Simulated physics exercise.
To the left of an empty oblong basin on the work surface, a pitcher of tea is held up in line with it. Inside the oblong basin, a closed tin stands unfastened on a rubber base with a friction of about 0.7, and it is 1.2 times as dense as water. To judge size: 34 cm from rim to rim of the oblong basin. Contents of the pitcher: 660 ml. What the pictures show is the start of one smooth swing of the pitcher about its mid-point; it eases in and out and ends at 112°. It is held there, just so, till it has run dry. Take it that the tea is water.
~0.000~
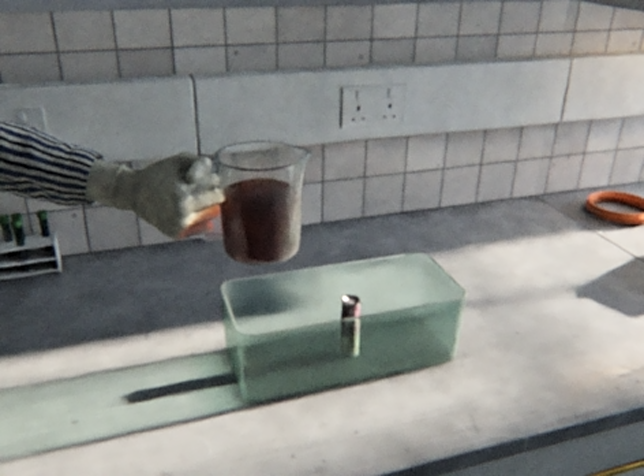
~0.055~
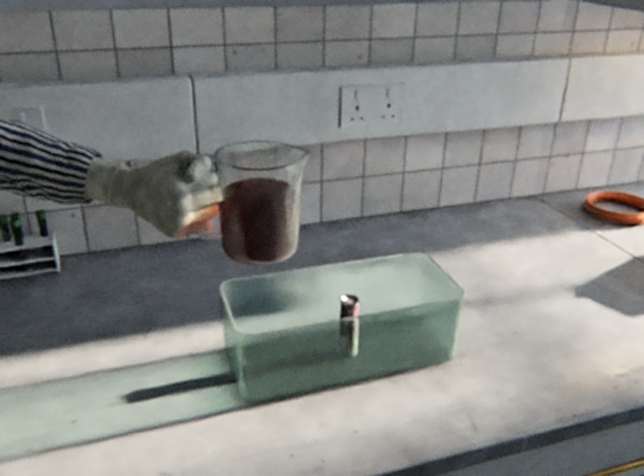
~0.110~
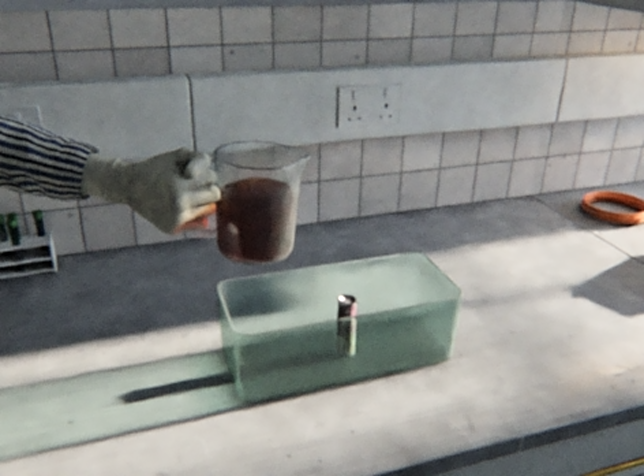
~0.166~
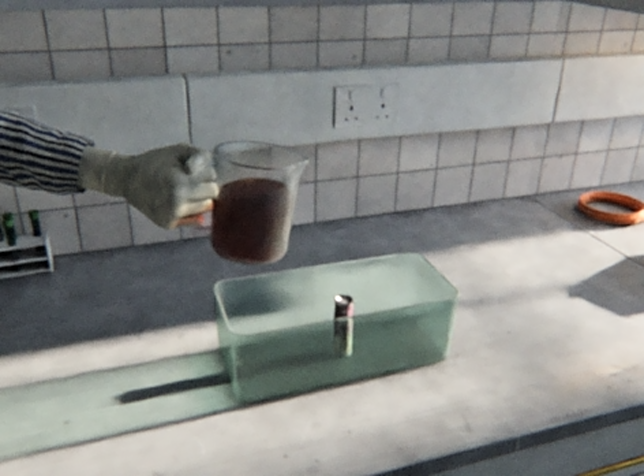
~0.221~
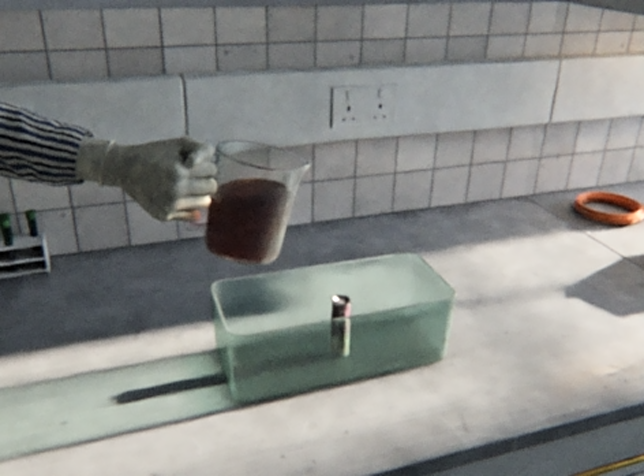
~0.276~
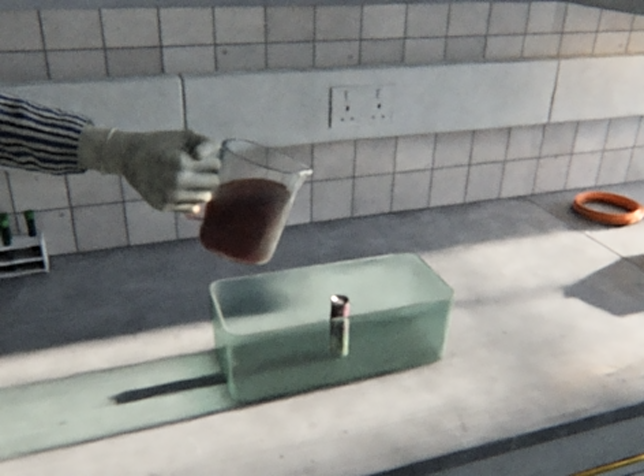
A gloved hand holds a beaker of brown liquid and gradually tilts it to the right.
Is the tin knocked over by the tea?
Watch, it's going to go down.
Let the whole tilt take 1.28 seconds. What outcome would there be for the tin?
So the tin will tip over.
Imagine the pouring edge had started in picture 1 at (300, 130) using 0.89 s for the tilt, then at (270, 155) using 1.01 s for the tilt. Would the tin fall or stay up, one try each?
Run one: It tumbles. Run two: It does not tip.
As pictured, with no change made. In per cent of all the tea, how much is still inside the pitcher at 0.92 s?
Around 22 in a hundred is still there.
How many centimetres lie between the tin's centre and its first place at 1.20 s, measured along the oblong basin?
Near 5 cm.
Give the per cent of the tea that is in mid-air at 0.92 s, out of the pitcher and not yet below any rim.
It comes to some 22 percent of the total.
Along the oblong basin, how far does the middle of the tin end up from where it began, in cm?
9.0 cm.
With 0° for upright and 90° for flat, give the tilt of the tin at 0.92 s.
It tilts roughly 0° from upright.
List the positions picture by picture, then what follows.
In the first picture, tilt 0°; pouring edge (310, 152); surface from (221, 194) to (296, 185); the oblong basin's rim runs from (229, 310) to (447, 274); the tin's top is at (351, 302).
In the second picture, tilt 1°; pouring edge (310, 152); surface from (220, 193) to (295, 185).
In the third picture, tilt 3°; pouring edge (309, 154); surface from (217, 194) to (292, 186).
In the fourth picture, tilt 7°; pouring edge (309, 158); surface from (215, 194) to (291, 186).
In the fifth picture, tilt 13°; pouring edge (309, 163); surface from (213, 195) to (289, 186).
In the sixth picture, tilt 19°; pouring edge (311, 169); surface from (211, 196) to (291, 187).
After 0.65 s the tilt is 80° and 86 per cent is still to pour; the tin stands where it began.
After 0.92 s the tilt is 110° and 22 per cent is still to pour; the tin stands where it began.
After 1.20 s the tilt is 112° and 1 per cent is still to pour; the tin leans 28°.
After 1.51 s the tilt is 112° and 0 per cent is still to pour; the tin lies on its side.
In the end the tin lies on its side.
